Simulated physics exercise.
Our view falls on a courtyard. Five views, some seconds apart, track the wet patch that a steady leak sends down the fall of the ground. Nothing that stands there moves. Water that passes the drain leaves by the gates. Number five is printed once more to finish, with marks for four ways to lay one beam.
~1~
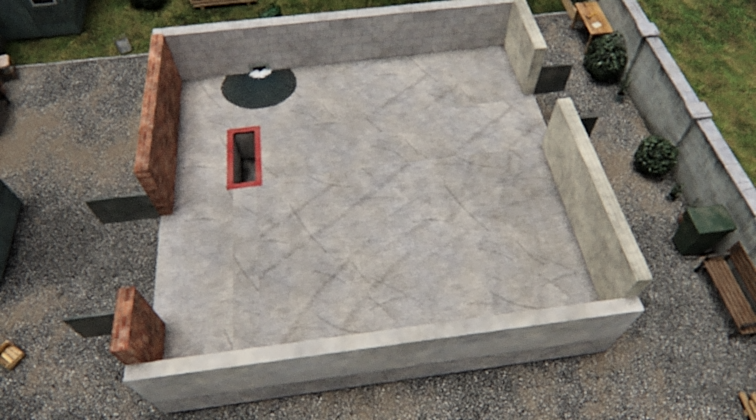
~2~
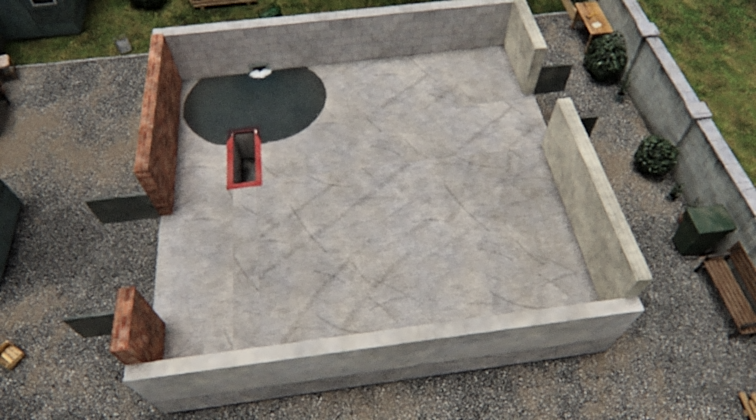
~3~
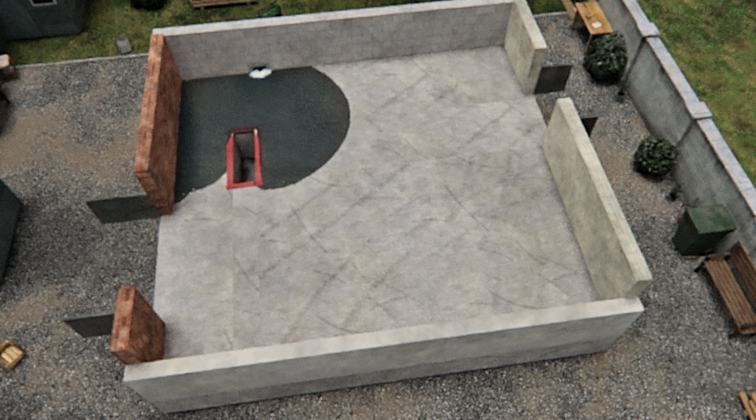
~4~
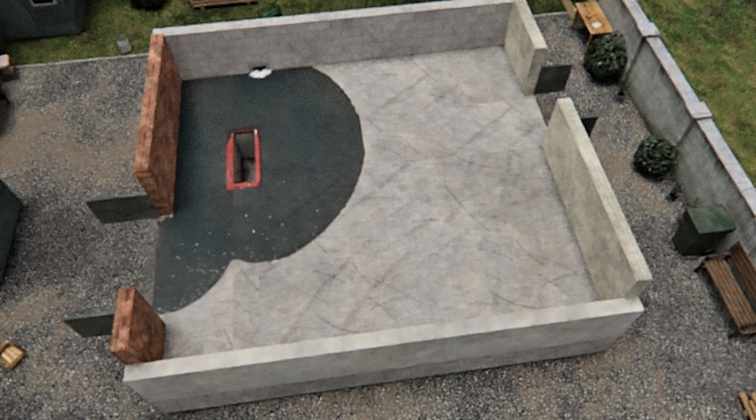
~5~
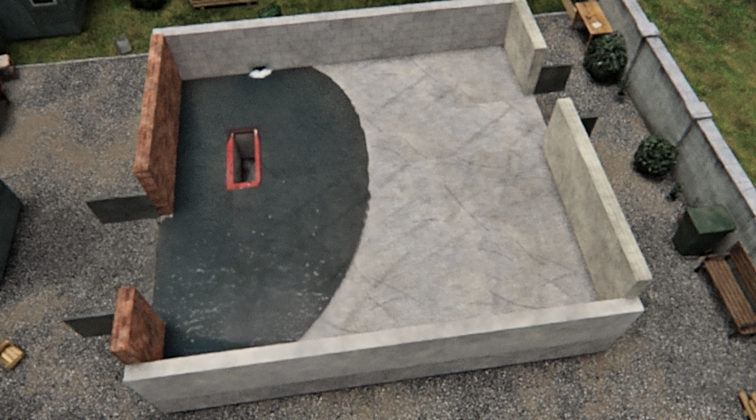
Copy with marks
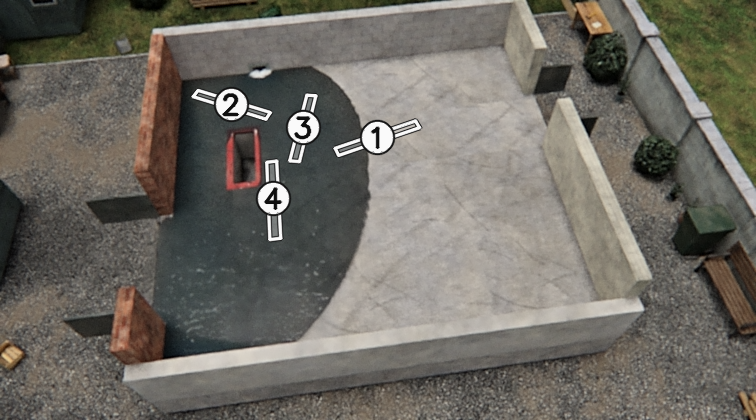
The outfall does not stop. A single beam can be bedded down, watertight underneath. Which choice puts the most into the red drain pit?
The answer is spot 3.
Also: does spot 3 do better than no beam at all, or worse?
Better.
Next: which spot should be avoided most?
Here it is spot 2.
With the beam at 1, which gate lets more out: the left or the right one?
More leaves on the left.
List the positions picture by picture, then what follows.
The first frame shows outfall at (260, 68); red drain pit at (244, 157); open gate at (169, 266); open gate at (532, 119); 3 % of the ground under water, visible out to (239, 103); red drain pit still dry.
In the second frame, 10 % of the ground under water, visible out to (211, 137); red drain pit taking water.
In the third frame, 18 % of the ground under water, visible out to (175, 185); red drain pit taking water.
In the fourth frame, 31 % of the ground under water, visible out to (175, 303); red drain pit taking water.
In the fifth frame, 42 % of the ground under water, visible out to (172, 339); red drain pit taking water.
In white, 1 from (336, 151) to (417, 124); 2 from (195, 93) to (268, 115); 3 from (294, 161) to (311, 95); 4 from (275, 238) to (271, 161).
Choosing 1, about 27 % of the stream goes into the red drain pit, about 70 % out by the gates.
Choosing 2, about 9 % of the stream goes into the red drain pit, about 88 % out by the gates.
Choosing 3, about 38 % of the stream goes into the red drain pit, about 59 % out by the gates.
Choosing 4, about 27 % of the stream goes into the red drain pit, about 68 % out by the gates.
